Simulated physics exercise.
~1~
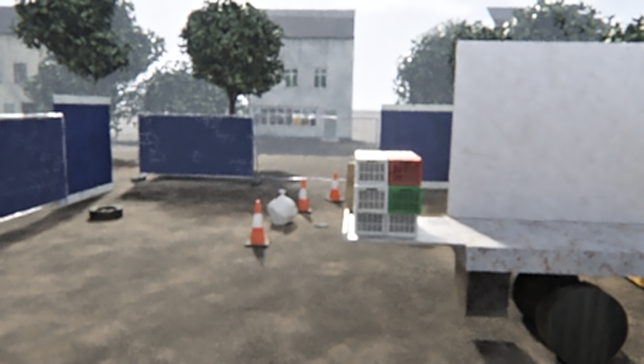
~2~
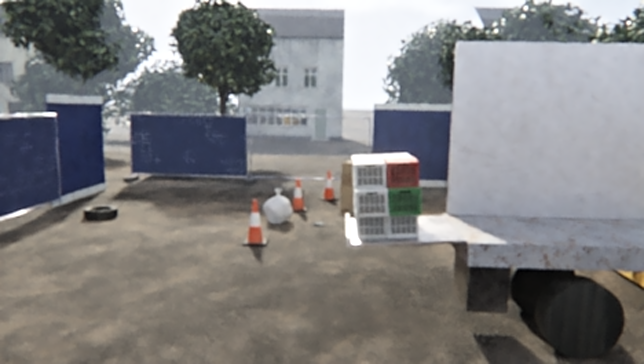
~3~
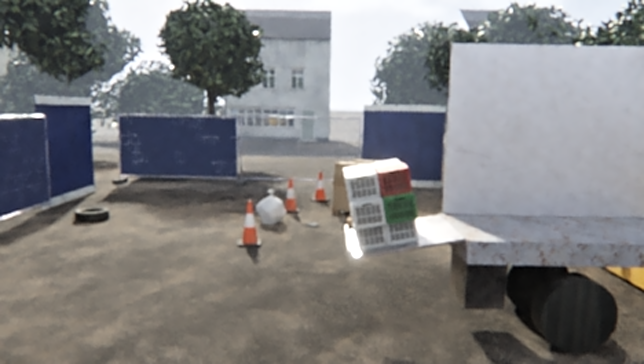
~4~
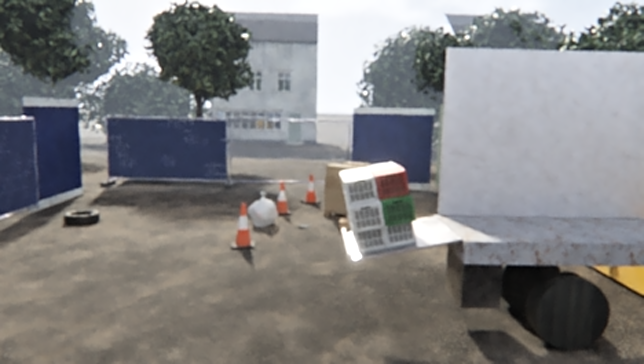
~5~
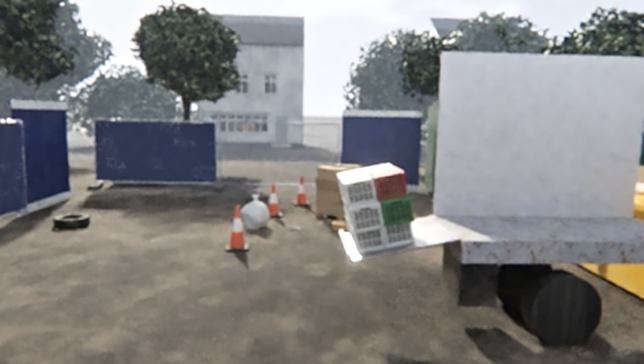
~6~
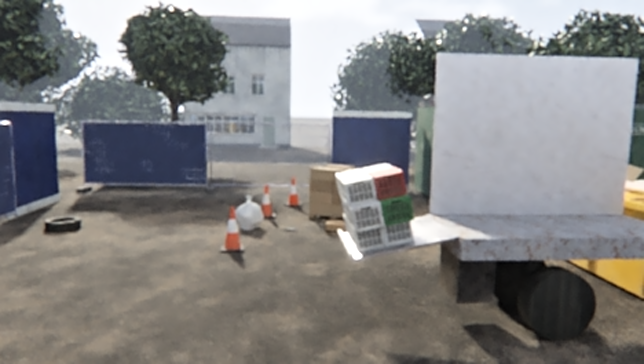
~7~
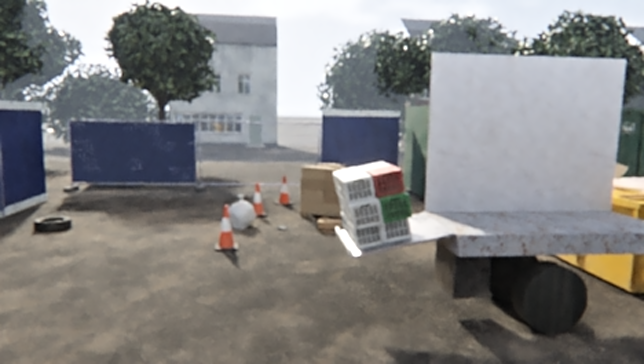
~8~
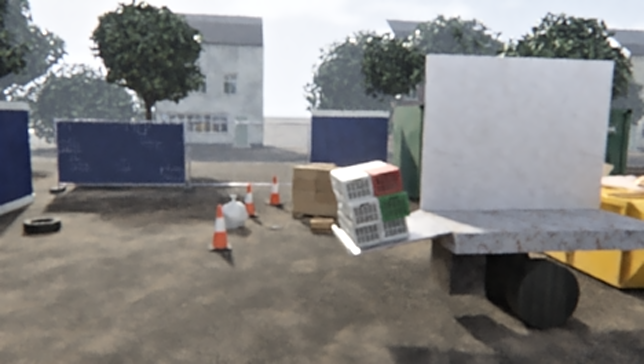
In a dirt yard seen from ground level, a lorry with a pale box body stands at the right, with blue fence panels, trees and a grey building behind. On its tail lift sits a compact stack of closed crates, mostly white, with a red one above a green one on the right side. Orange and white cones, a pale sack and a tyre lie to the left. The platform's outer edge dips toward the left, and the stack tilts with it, then both hold still. As the view drifts sideways, a cardboard-brown box and a yellow container come into fuller view, and every crate remains aboard the sloping platform.
